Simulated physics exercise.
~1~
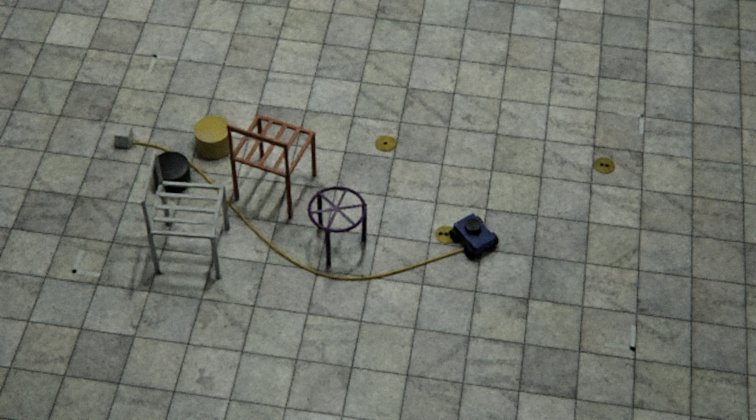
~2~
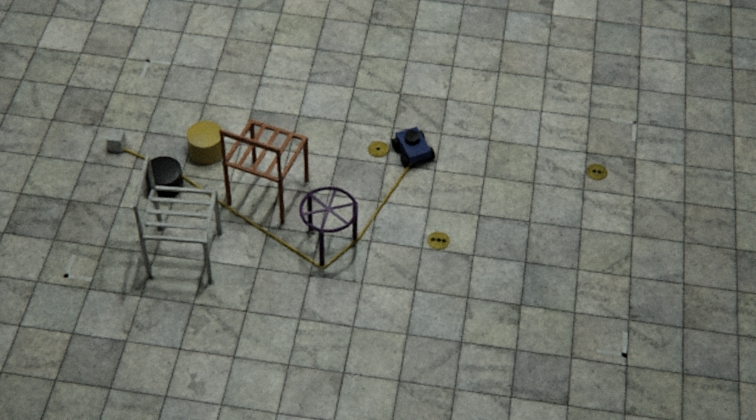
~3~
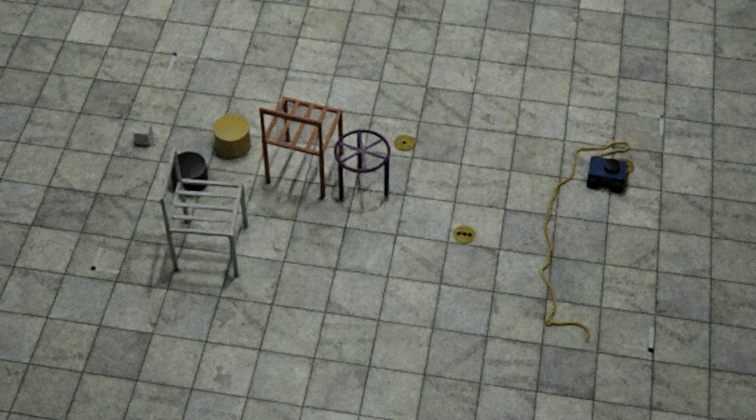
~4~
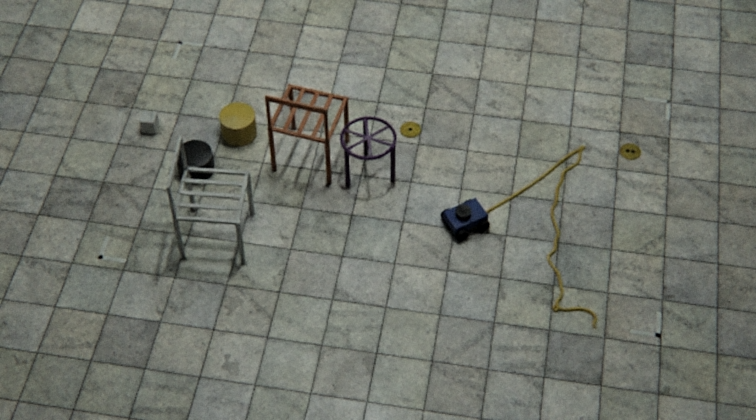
An orange chair stands on a grey tiled floor seen from high above, with a yellow tub, a black tub and a white chair to its left and a purple stool to its right. A small dark blue cart at the right tows a yellow lead that curves below the furniture to a small grey block at far left. The cart drives up and left, bending the lead around the stool. It then travels right, the stool and orange chair shift slightly, and the lead comes free. Finally it heads back left, stopping with the loose lead trailing behind.
